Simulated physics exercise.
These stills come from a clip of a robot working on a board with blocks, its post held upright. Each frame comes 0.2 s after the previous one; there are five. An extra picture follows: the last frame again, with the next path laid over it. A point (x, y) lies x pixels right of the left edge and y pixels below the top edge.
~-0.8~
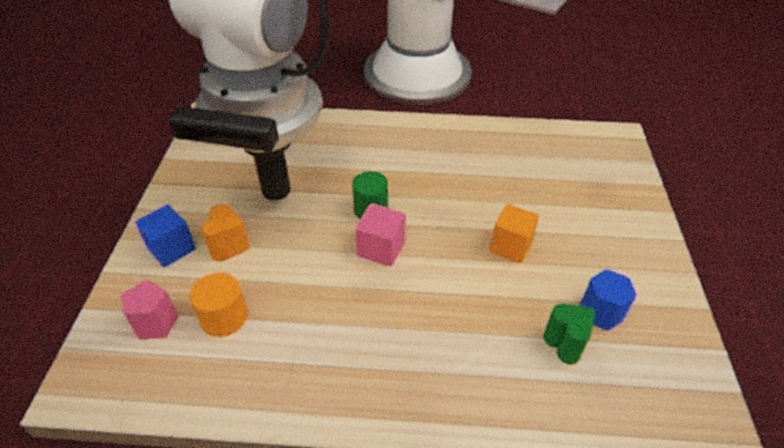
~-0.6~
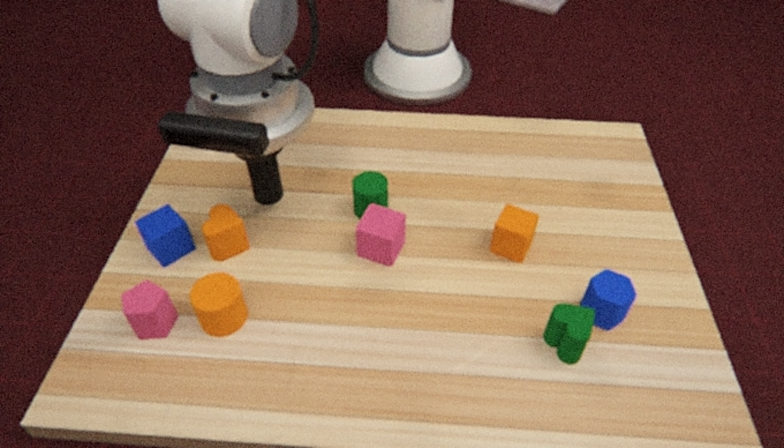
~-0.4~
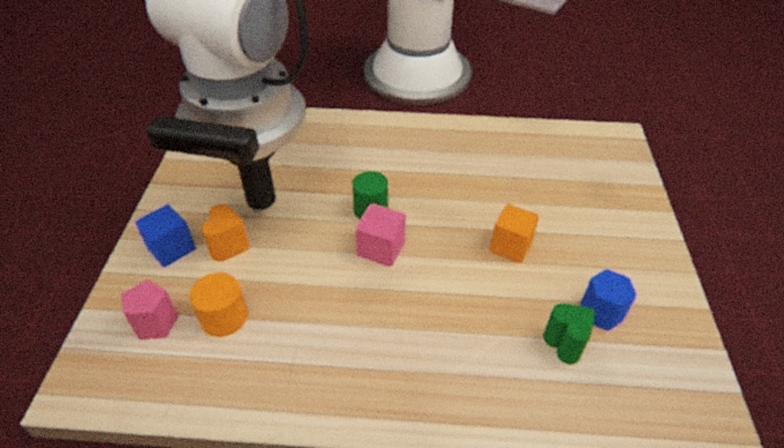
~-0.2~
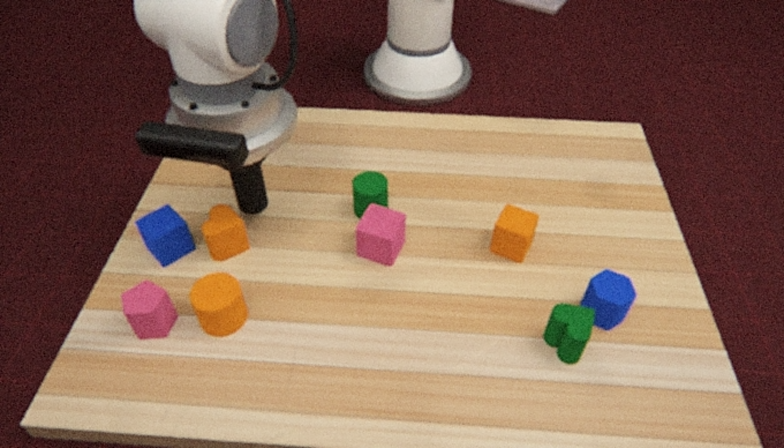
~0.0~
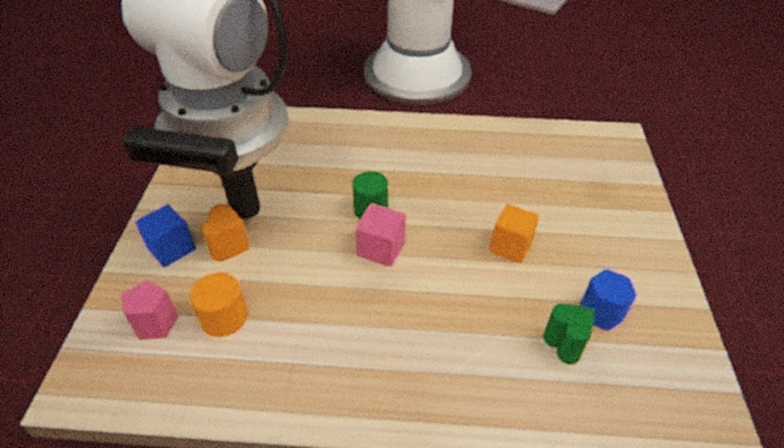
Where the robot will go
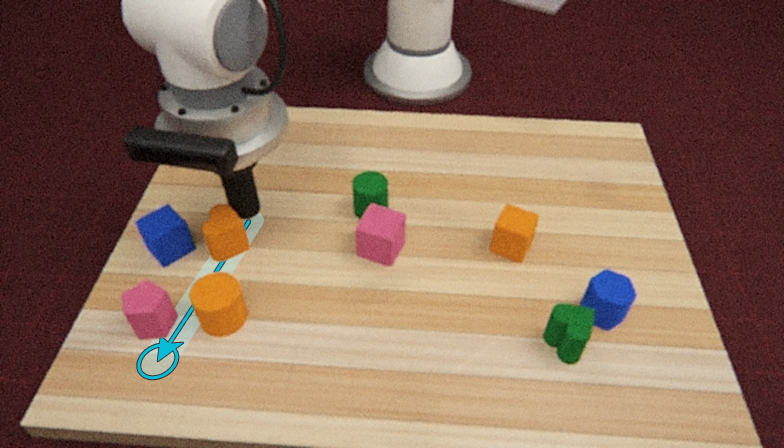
A white and grey robot arm with a black post stands over a striped light-wood board on a dark red surface, seen from above at an angle. Blue, orange and pink blocks sit on the left, green and pink near the middle, orange, blue and green toward the right. The arm slides the post slowly left and slightly nearer, close to the orange heart, while the blocks and view stay still.
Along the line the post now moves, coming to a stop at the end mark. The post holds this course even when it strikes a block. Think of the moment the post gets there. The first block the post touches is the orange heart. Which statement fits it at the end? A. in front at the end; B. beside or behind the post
The correct letter is A.
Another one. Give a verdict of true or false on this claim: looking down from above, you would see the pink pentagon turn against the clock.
False - the claim does not hold.
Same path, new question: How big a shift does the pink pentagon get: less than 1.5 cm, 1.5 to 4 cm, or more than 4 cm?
More than 4 cm.
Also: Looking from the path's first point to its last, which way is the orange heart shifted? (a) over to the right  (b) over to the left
a (over to the right)
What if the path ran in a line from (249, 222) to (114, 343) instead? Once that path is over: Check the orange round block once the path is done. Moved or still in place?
Moved.
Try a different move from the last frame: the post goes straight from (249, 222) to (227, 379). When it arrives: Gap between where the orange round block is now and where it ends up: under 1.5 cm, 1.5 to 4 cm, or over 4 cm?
It goes beyond 4 cm.
Drawn move, from (249, 222) directly to (158, 361).
On the path given first. One third of the way, post at (219, 250); orange heart at (191, 258), turned 15° anticlockwise.
Two thirds of the way, post at (187, 297); pink pentagon at (115, 319), turned 65° clockwise; orange round block at (216, 296); orange heart at (154, 308), turned 20° anticlockwise.
At the end, post at (151, 350); pink pentagon at (77, 341), turned 130° clockwise; blue square block still; orange round block at (216, 297); orange heart at (105, 361).
